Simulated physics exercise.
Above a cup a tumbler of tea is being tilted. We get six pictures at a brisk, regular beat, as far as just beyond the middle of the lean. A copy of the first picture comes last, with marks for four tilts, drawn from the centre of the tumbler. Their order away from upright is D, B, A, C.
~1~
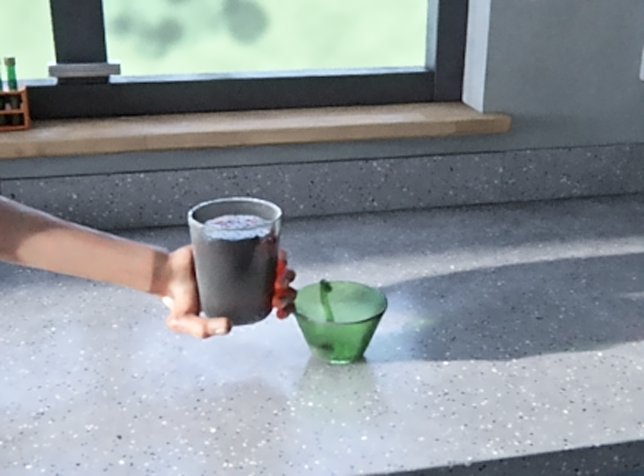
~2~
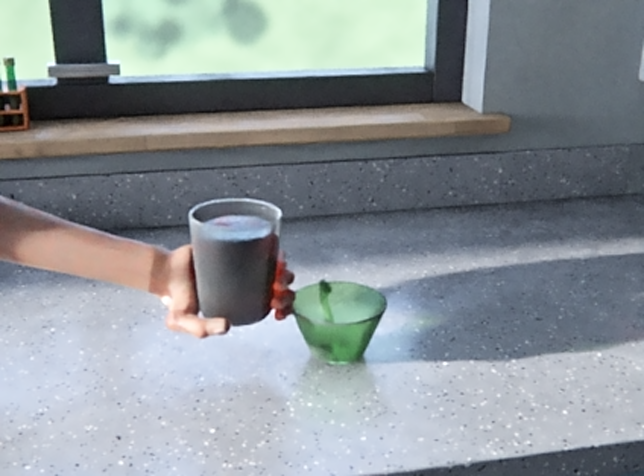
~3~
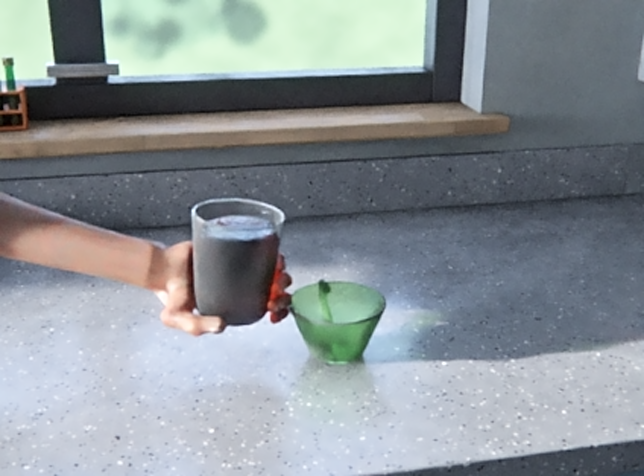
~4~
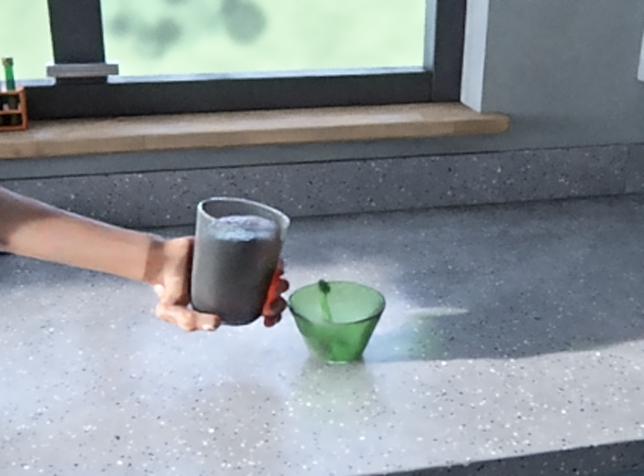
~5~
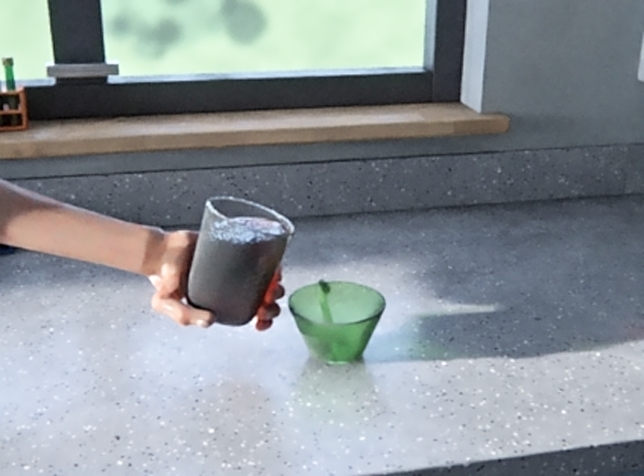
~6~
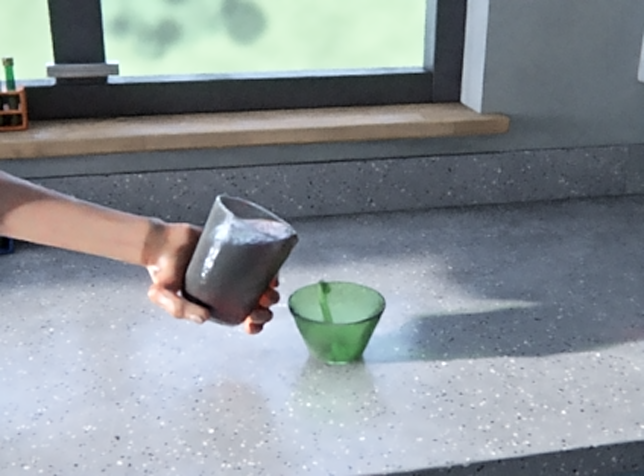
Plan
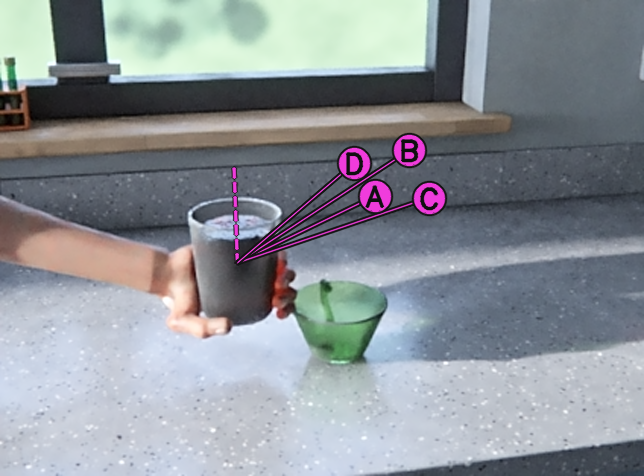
We see a hand holding a dark tumbler of liquid upright beside a small green cup on a speckled grey counter below a window. The hand then gradually tilts the tumbler to the right, with nothing pouring out.
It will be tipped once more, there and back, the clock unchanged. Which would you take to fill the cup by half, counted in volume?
Best: B.
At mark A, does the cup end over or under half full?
Over half.
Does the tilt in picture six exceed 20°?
Yes.
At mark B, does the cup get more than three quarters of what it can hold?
No, less.
In magenta, A at (359, 203); B at (395, 159); C at (412, 203); D at (341, 174).
If A is chosen, the cup ends with about 72 % of what it can hold.
If B is chosen, the cup ends with about 51 % of what it can hold.
If C is chosen, the cup ends with about 89 % of what it can hold; 4 % of the tea is spilt.
If D is chosen, the cup ends with about 35 % of what it can hold.
